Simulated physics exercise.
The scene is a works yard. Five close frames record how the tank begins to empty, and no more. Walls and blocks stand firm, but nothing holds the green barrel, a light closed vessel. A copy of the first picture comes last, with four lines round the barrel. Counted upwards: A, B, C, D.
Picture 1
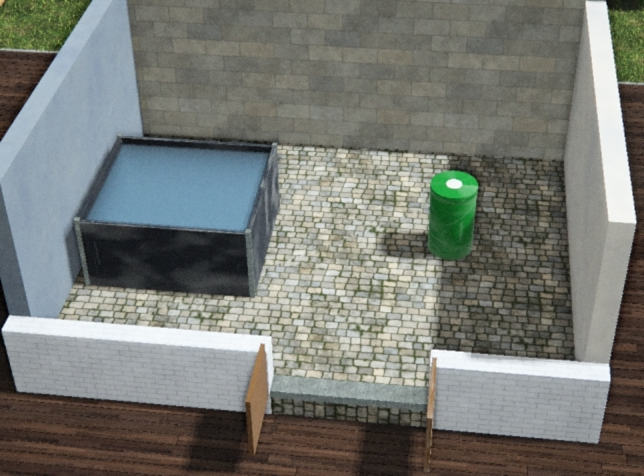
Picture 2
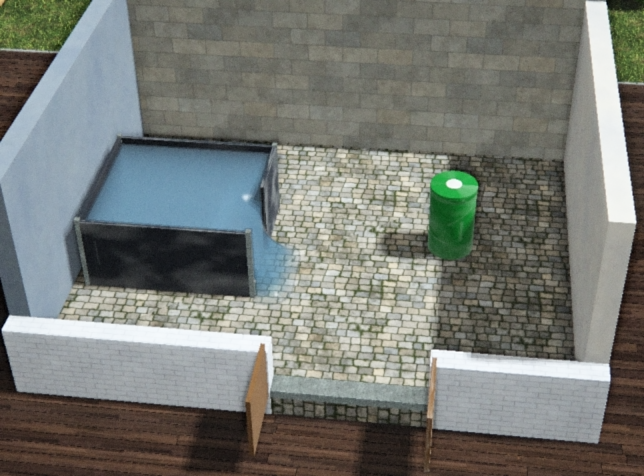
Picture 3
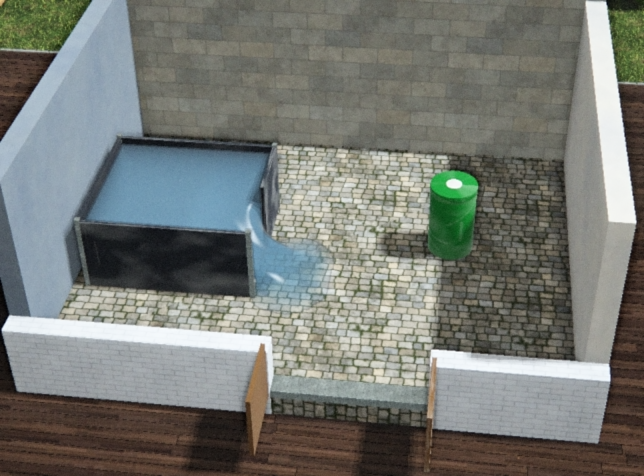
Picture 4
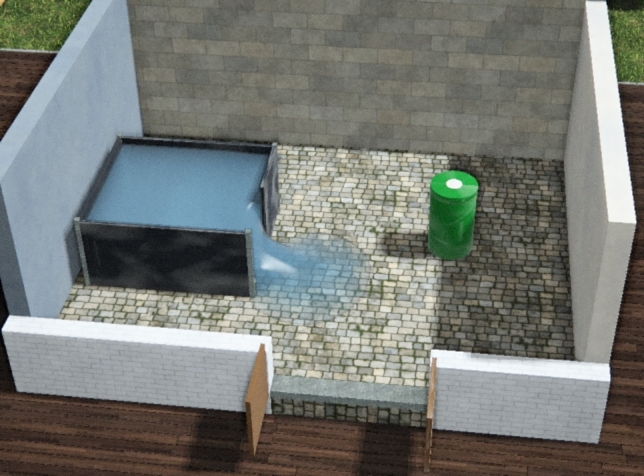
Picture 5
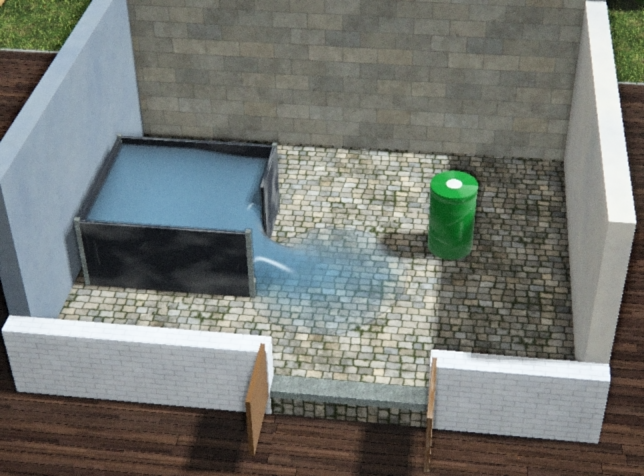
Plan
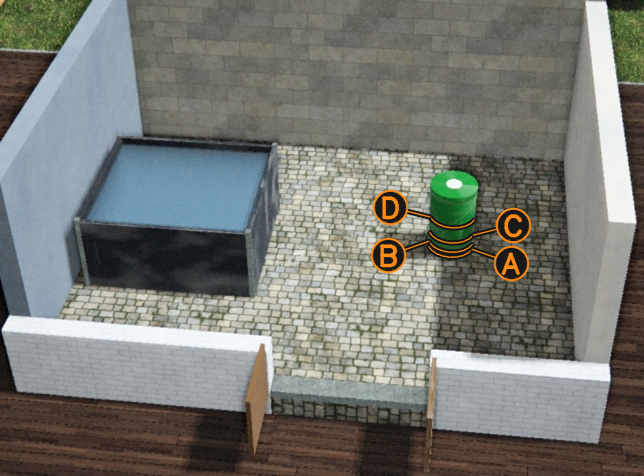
In a walled works yard, a dark tank full of water on the left opened on its right side, and water poured out and spread across the paving towards a green barrel that stayed still.
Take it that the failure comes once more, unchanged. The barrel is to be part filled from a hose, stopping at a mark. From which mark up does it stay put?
Choose D.
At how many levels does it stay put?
One of the four.
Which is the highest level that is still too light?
Here it is level C.
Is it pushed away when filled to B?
Yes, that goes wrong.
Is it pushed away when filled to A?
Yes, it does.
In orange, A at (449, 257); B at (449, 252); C at (450, 243); D at (451, 227); from the bottom up A, B, C, D.
With A, it is pushed about 7 times its own width away.
With B, it is pushed about 4 times its own width away.
With C, it is pushed about half its own width away.
With D, it does not move.
